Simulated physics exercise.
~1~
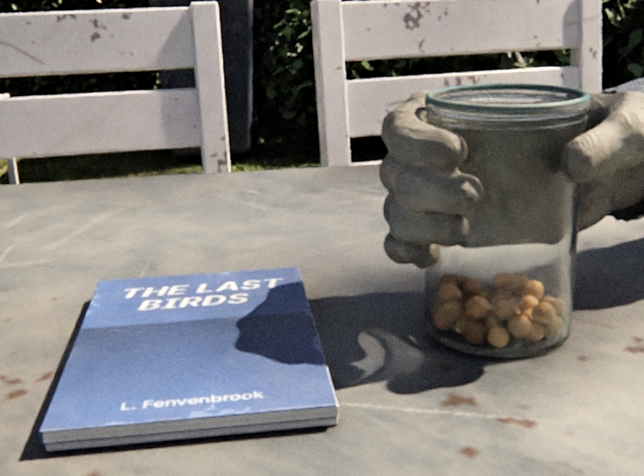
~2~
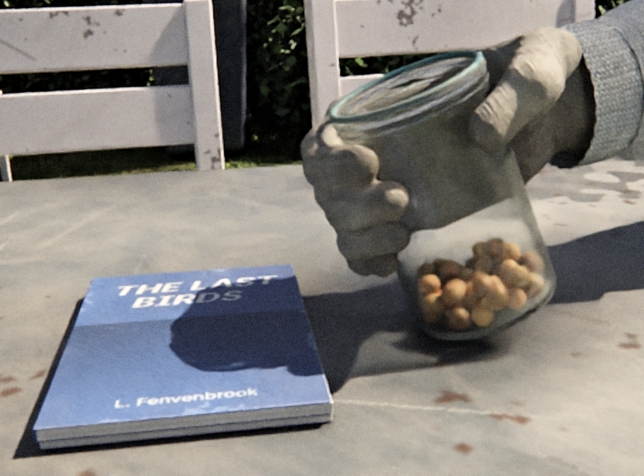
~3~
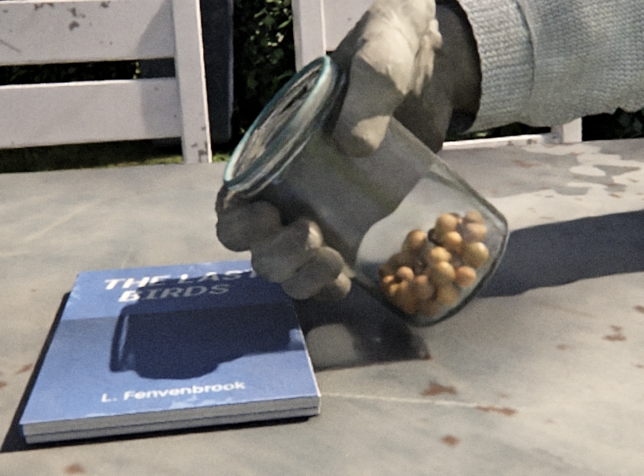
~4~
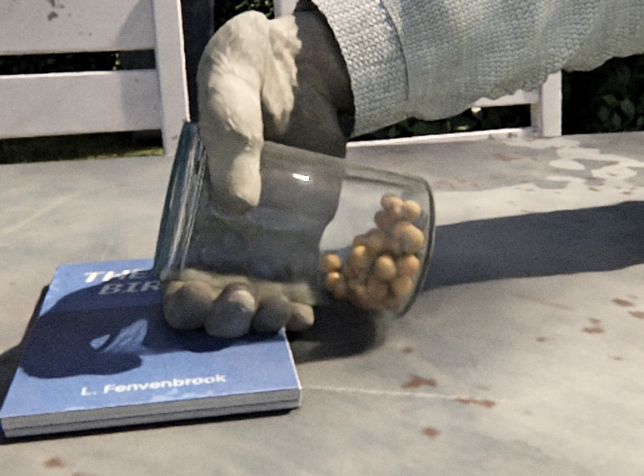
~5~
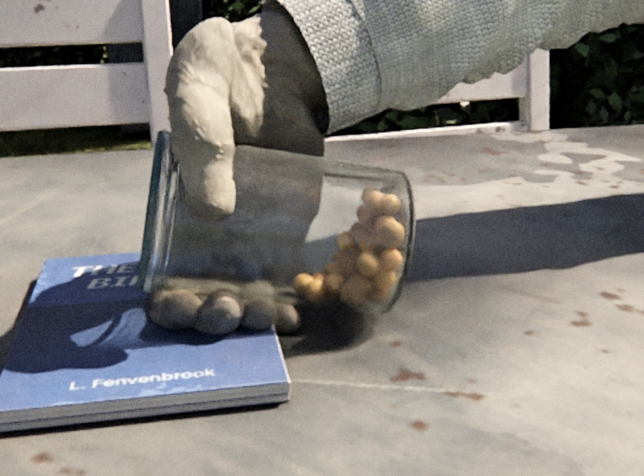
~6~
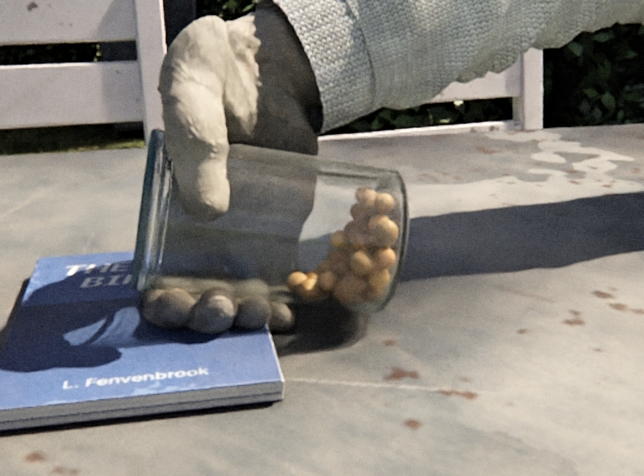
The video shows a gloved-looking hand lifting a glass jar of small round orange-brown balls from an outdoor table, tipping it to the left and lowering it until its side rests on the edge of a blue book titled The Last Birds, with all the balls still inside.
